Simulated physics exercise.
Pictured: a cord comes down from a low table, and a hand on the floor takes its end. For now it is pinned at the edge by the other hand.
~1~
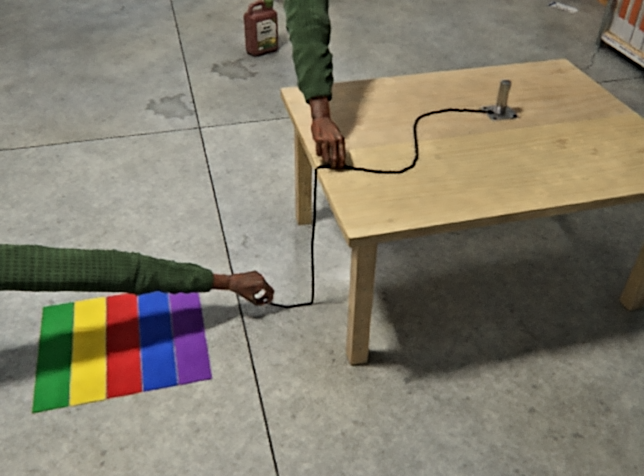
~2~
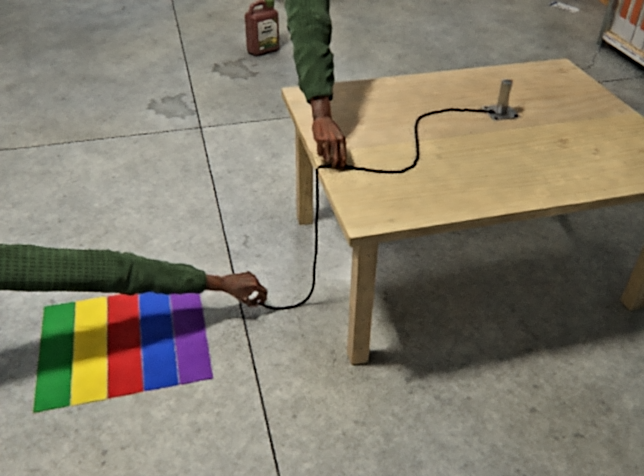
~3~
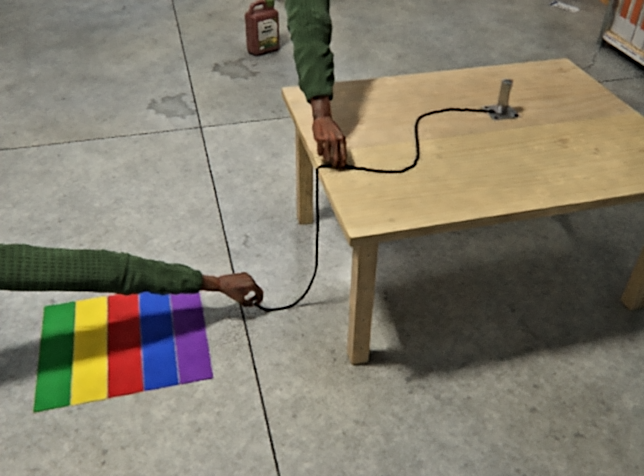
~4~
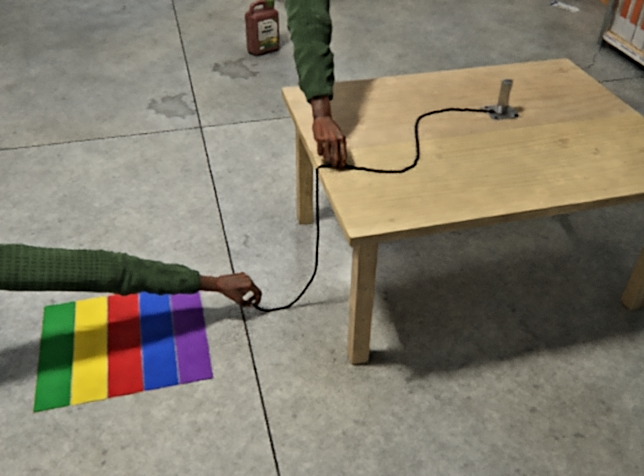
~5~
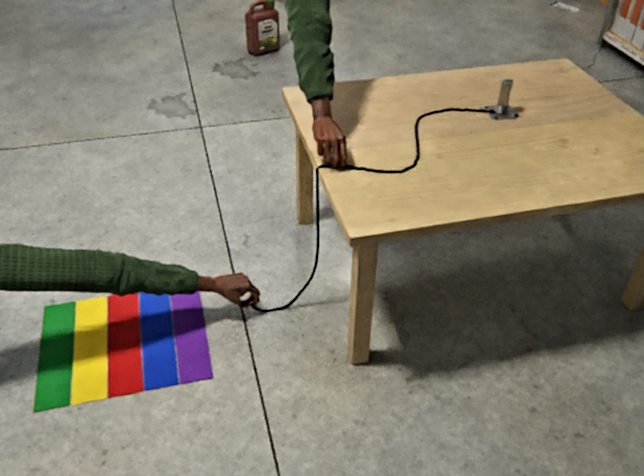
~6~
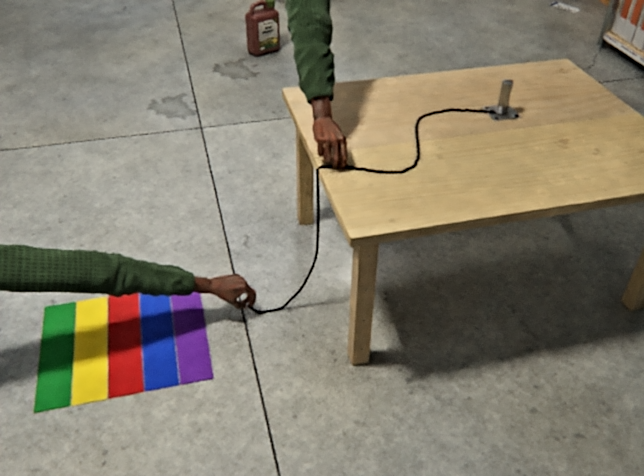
A hand low over the floor draws the end of a black cord slightly left, then barely moves, near a mat striped green, yellow, red, blue and purple, while another hand keeps the cord pressed at the wooden table's edge.
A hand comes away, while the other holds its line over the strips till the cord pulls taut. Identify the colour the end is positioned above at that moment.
It is positioned above yellow.
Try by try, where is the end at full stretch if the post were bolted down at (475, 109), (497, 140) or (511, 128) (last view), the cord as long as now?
Try by try, around (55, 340), (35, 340) and (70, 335).
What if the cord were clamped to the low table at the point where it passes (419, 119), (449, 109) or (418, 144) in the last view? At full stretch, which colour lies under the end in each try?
Yellow; yellow; red.
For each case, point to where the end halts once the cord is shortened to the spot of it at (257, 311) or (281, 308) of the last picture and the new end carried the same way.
You'd find it around (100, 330) the first time and around (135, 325) the second.
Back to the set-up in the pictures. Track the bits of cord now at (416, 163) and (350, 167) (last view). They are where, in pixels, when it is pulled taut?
You'll find the first mark at (347, 153) and the second mark at (283, 186).
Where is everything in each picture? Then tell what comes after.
In the first frame, end (266, 302); purple (193, 362); blue (159, 369); red (124, 375); yellow (88, 382); green (52, 388).
In the second frame, end (259, 303); cord through (459, 110) (416, 131) (404, 170) (327, 167) (316, 230) (313, 288).
In the third frame, end (255, 304).
In the fourth frame, end (253, 304); cord through (459, 109) (416, 131) (405, 170) (327, 167) (318, 230) (306, 287).
In the fifth frame, end (251, 304).
In the sixth frame, end (248, 305); cord through (460, 110) (417, 131) (405, 171) (327, 167) (318, 230) (301, 288).
A little later, end near (142, 323); over blue.
Next, end near (104, 330); over yellow.
When it is tight, end near (81, 334); over yellow. The end stops over the yellow strip.
